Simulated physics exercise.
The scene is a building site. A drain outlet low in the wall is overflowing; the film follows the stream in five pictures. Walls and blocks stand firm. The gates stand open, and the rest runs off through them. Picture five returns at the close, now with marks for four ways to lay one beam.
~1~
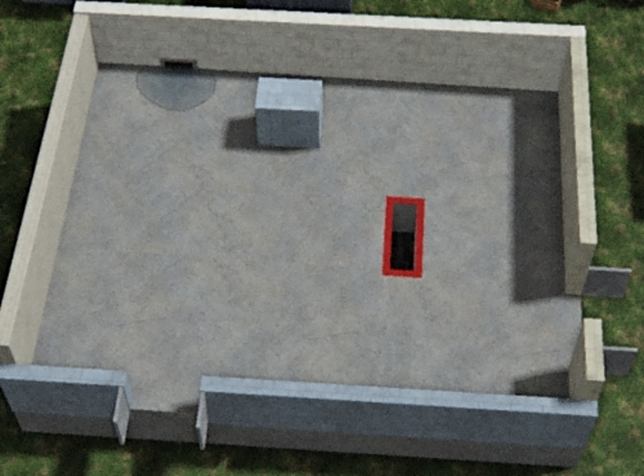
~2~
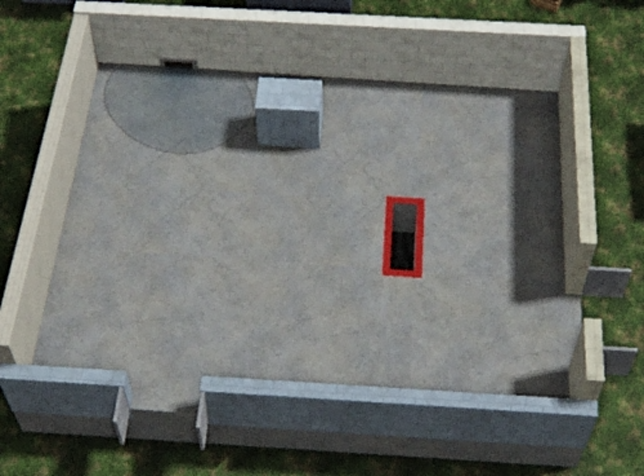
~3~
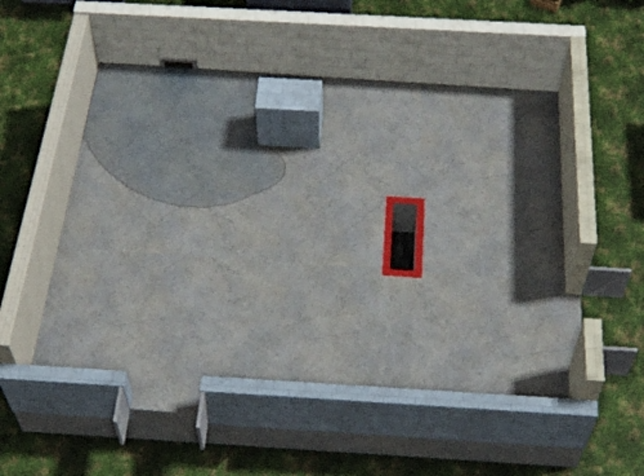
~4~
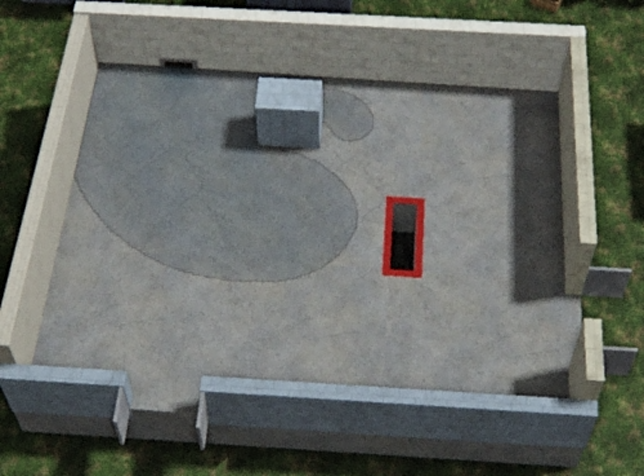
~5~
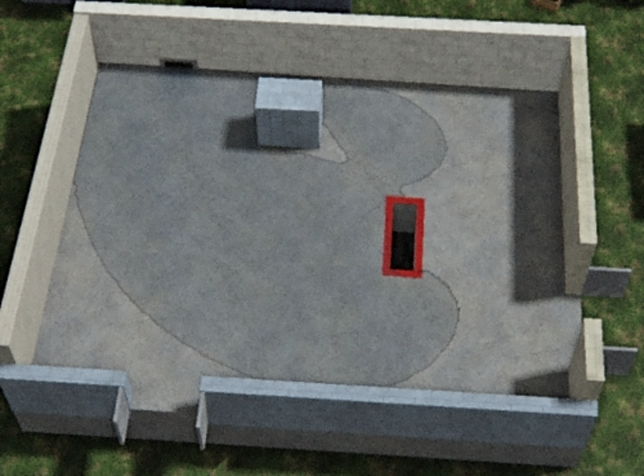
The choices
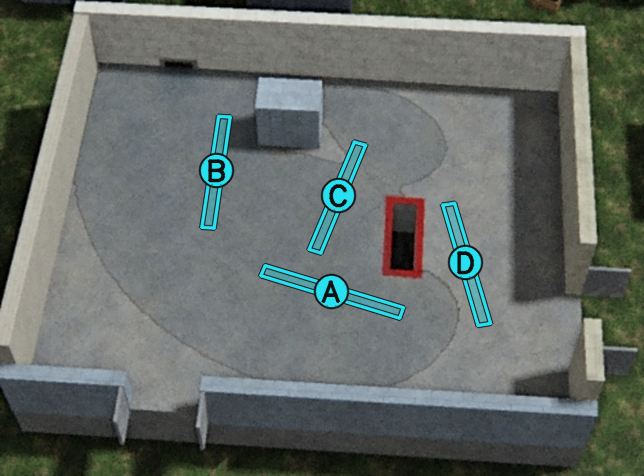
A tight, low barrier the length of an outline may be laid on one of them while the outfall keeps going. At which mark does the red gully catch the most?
Spot A.
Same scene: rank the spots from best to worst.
A, D, B, C.
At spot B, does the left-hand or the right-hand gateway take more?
More leaves on the right.
On the marked copy, A from (263, 270) to (401, 312); B from (208, 227) to (224, 116); C from (314, 251) to (360, 143); D from (448, 204) to (484, 324).
Choosing A, about 31 % of the stream runs into the red gully, about 68 % out by the gates.
Choosing B, about 5 % of the stream runs into the red gully, about 94 % out by the gates.
Choosing C, next to none of the stream runs into the red gully, about 97 % out by the gates.
Choosing D, about 20 % of the stream runs into the red gully, about 79 % out by the gates.
